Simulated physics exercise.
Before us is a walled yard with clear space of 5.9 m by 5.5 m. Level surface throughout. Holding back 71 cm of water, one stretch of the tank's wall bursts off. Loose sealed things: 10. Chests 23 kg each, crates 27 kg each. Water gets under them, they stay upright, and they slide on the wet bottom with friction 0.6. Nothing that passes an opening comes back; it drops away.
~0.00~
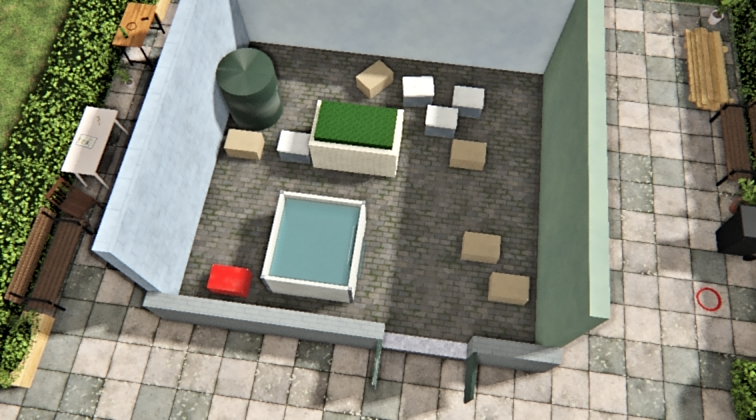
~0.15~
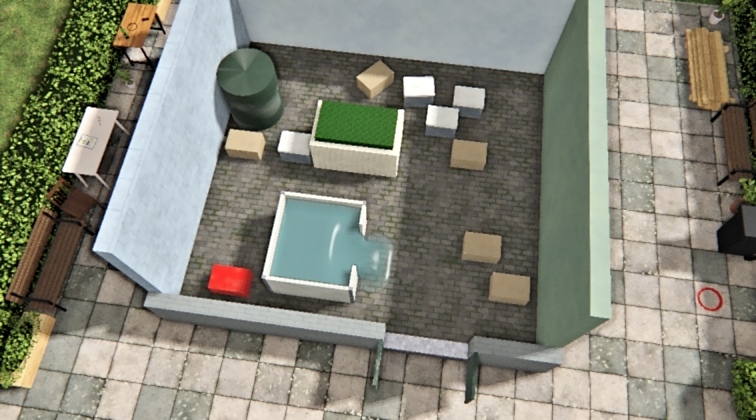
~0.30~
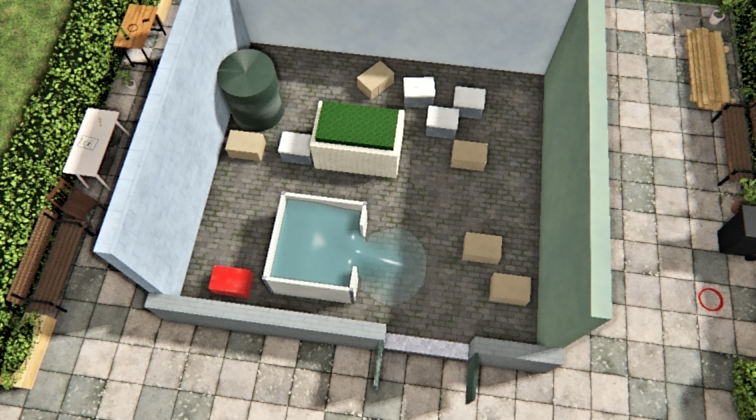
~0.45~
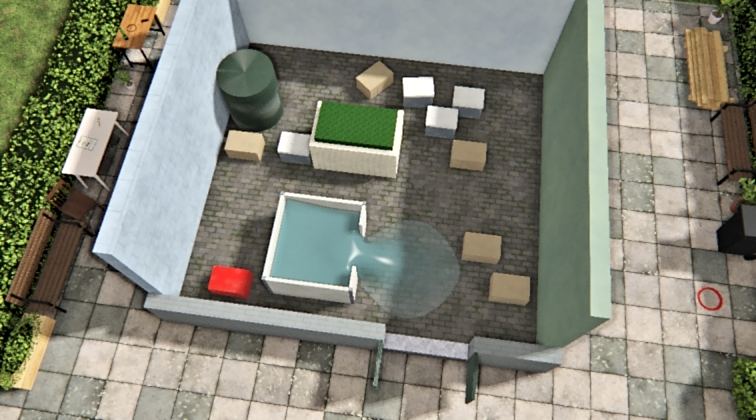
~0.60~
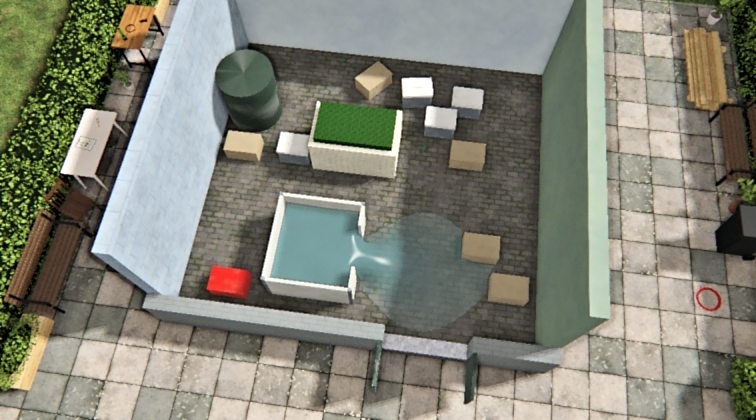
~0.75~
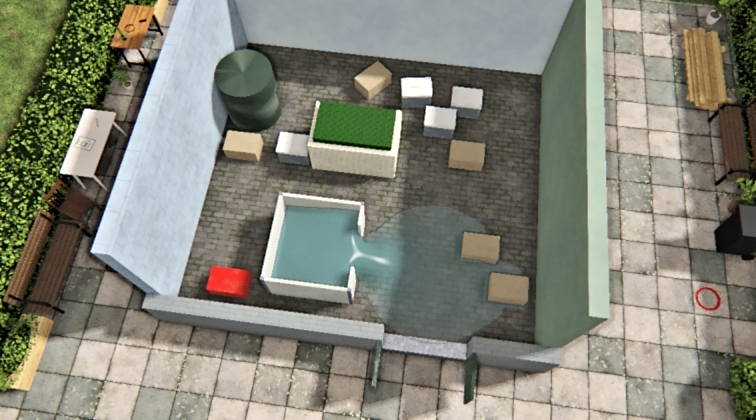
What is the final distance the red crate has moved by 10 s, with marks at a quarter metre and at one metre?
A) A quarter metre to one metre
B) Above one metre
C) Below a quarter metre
(C) Below a quarter metre.
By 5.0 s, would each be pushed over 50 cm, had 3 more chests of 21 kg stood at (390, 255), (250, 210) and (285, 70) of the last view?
First outside the limit, then inside the limit, then inside the limit.
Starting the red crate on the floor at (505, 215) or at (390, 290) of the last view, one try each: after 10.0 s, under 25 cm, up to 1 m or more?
Swept far; swept far.
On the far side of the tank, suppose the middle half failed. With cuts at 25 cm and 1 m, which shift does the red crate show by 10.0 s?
Then the red crate barely shifts.
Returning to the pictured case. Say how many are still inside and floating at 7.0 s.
Tally: 0 of them.
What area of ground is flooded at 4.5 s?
Around 17 m2 of it.
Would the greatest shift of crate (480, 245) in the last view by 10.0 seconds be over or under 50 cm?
It ends up outside the limit.
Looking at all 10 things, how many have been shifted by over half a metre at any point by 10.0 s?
I count 1 of them.
After 2.0 s the red crate is near (227, 280), 0.0 m from its start, aground; 0 of 10 are out; 1 afloat.
After 4.5 s the red crate is near (227, 280), 0.0 m from its start, aground; 0 of 10 are out; 0 afloat.
After 7.0 s the red crate is near (227, 280), 0.0 m from its start, aground; 0 of 10 are out; 0 afloat.
After 10.0 s the red crate is near (227, 280), 0.0 m from its start, aground; 0 of 10 are out; 0 afloat.
